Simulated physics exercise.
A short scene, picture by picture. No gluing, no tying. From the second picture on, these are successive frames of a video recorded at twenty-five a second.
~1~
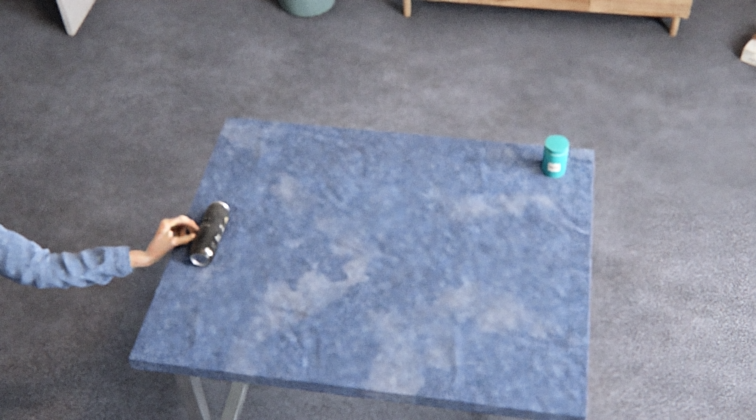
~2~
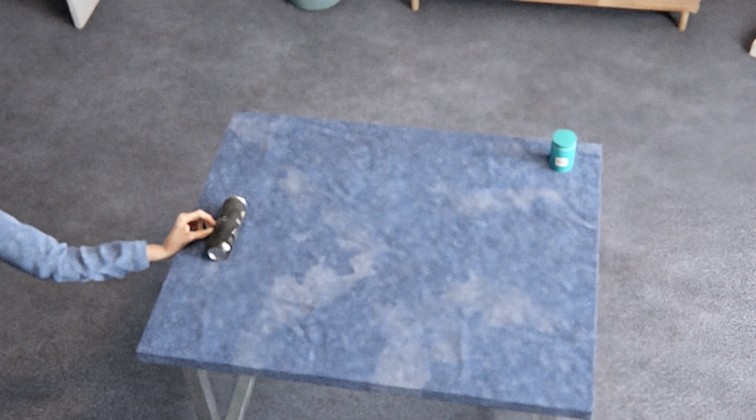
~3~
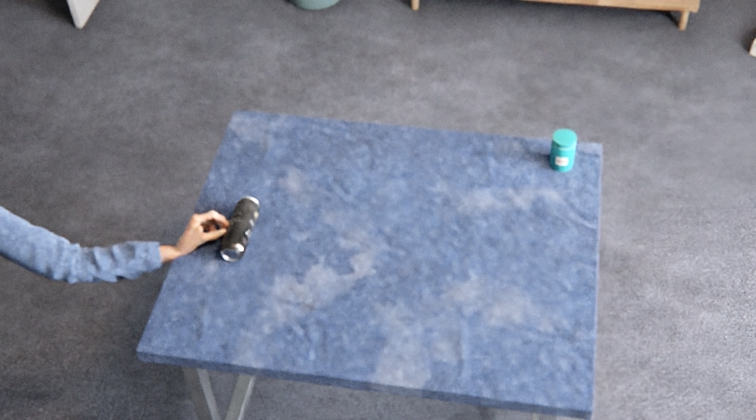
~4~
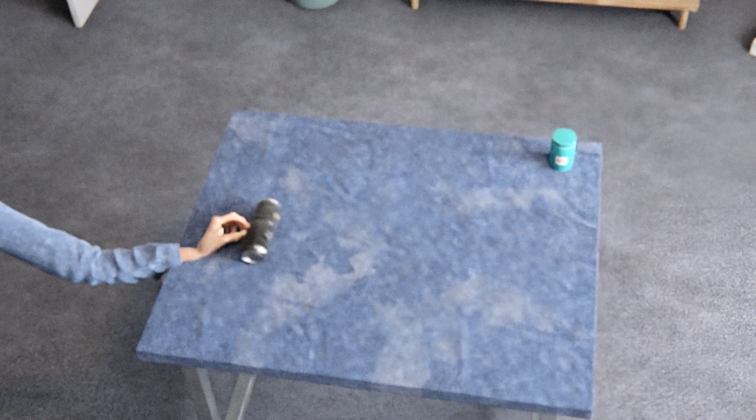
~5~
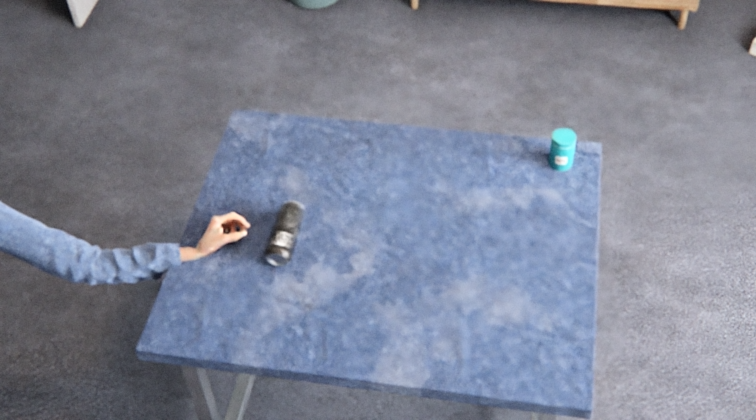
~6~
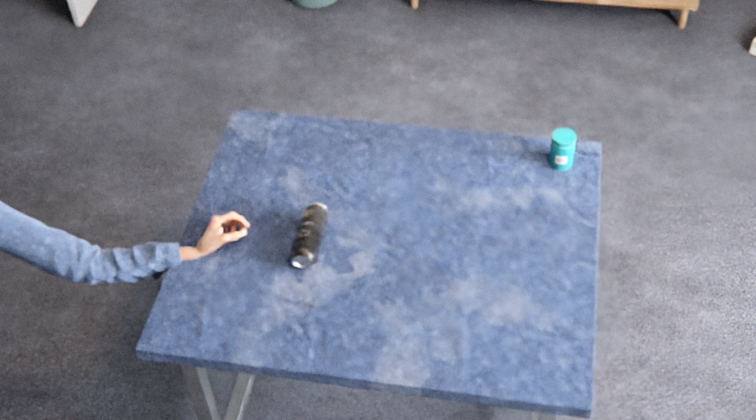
In this clip, a hand at the left of a blue table pushes a black can lying on its side to the right, then stays back as the can rolls farther across the surface, while a teal container stands near the far corner.
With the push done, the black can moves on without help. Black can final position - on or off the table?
Off.
Then, 0.20 s past the last view, black can displaced well along near (430, 249).
Then, 0.50 s past the last view, black can displaced well along near (597, 267).
Then, 0.90 s past the last view, black can now off the table.
Finally, off the table, black can.
